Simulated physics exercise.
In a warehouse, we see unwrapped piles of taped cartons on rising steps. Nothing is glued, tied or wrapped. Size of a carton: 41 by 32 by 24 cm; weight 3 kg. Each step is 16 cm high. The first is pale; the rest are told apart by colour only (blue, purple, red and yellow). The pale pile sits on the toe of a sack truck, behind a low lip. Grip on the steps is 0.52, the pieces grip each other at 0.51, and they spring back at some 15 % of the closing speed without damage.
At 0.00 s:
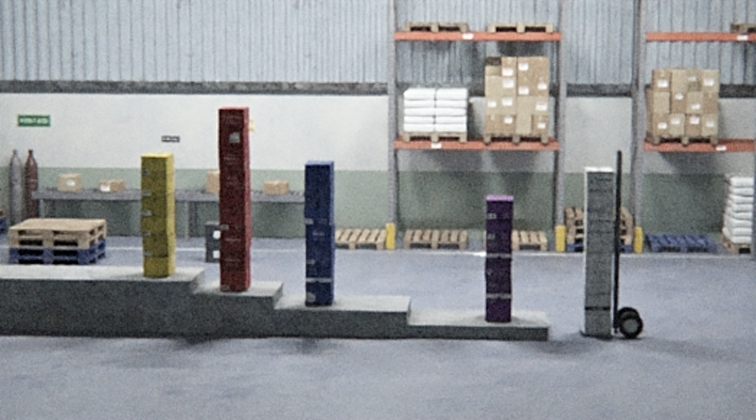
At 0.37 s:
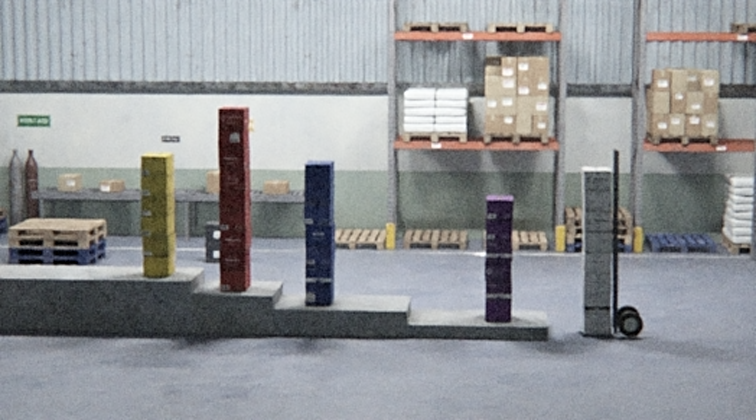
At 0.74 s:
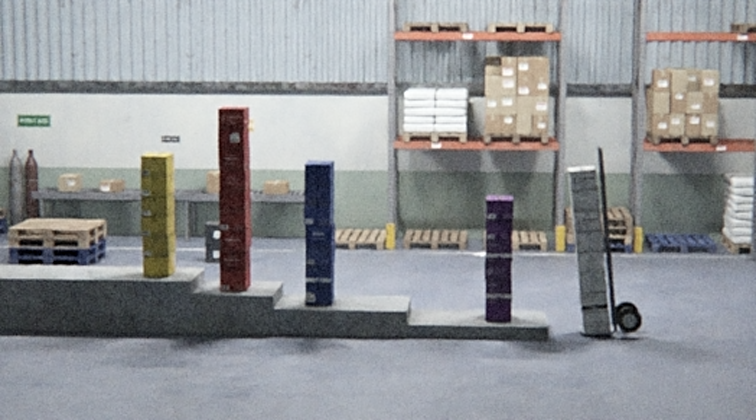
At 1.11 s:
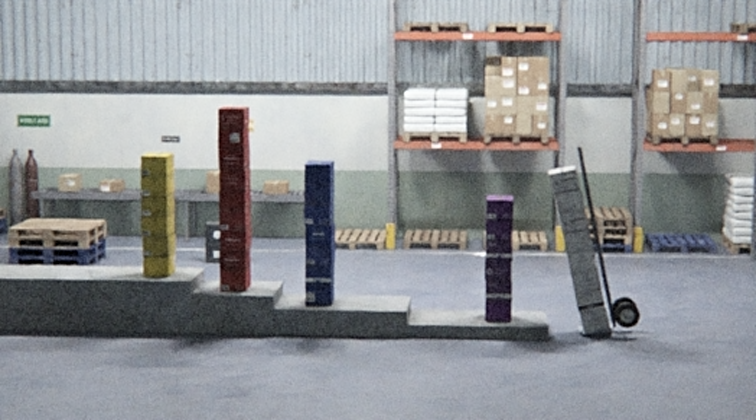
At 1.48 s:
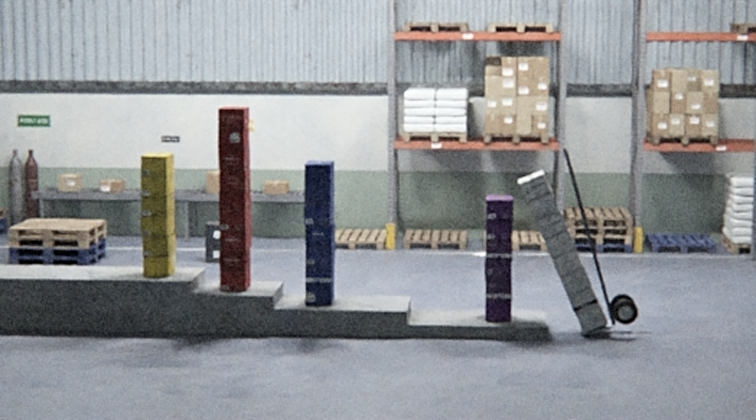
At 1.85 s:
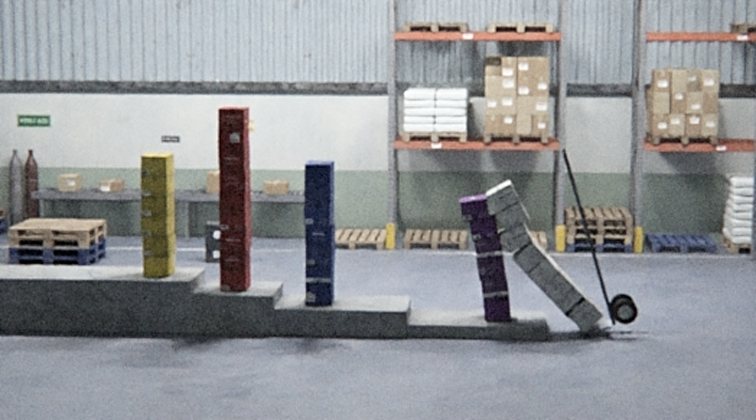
A pale stack of cartons tips left off a hand truck and pushes the purple stack leftward.
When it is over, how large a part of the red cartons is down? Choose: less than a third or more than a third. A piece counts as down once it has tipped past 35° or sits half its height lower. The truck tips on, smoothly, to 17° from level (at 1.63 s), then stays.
The part is fewer than one in three.
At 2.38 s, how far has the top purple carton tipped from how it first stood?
Roughly 50°.
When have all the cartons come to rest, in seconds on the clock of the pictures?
Near 3.5 s.
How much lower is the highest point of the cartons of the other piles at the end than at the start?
Roughly 0 cm.
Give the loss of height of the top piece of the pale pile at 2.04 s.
Some 30 cm lower.
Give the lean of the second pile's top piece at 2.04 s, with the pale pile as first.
It leans some 20°.
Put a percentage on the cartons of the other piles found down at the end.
About 20 per cent.
After 2.04 s, 8 of the pale pile down; none of the 9 red cartons down (0 of 28 in all colours); top red carton unmoved; top purple carton 20° from how it stood.
After 2.38 s, 8 of the pale pile down; none of the 9 red cartons down (5 of 28 in all colours); top red carton unmoved; top purple carton 55° from how it stood, 63 cm lower.
In the end (3.6 s), 8 of the pale pile down; none of the 9 red cartons down (5 of 28 in all colours); top red carton unmoved; top purple carton on its side. That is 0 per cent. From the last view, middles, top red carton near (234, 118), top purple carton near (343, 288).
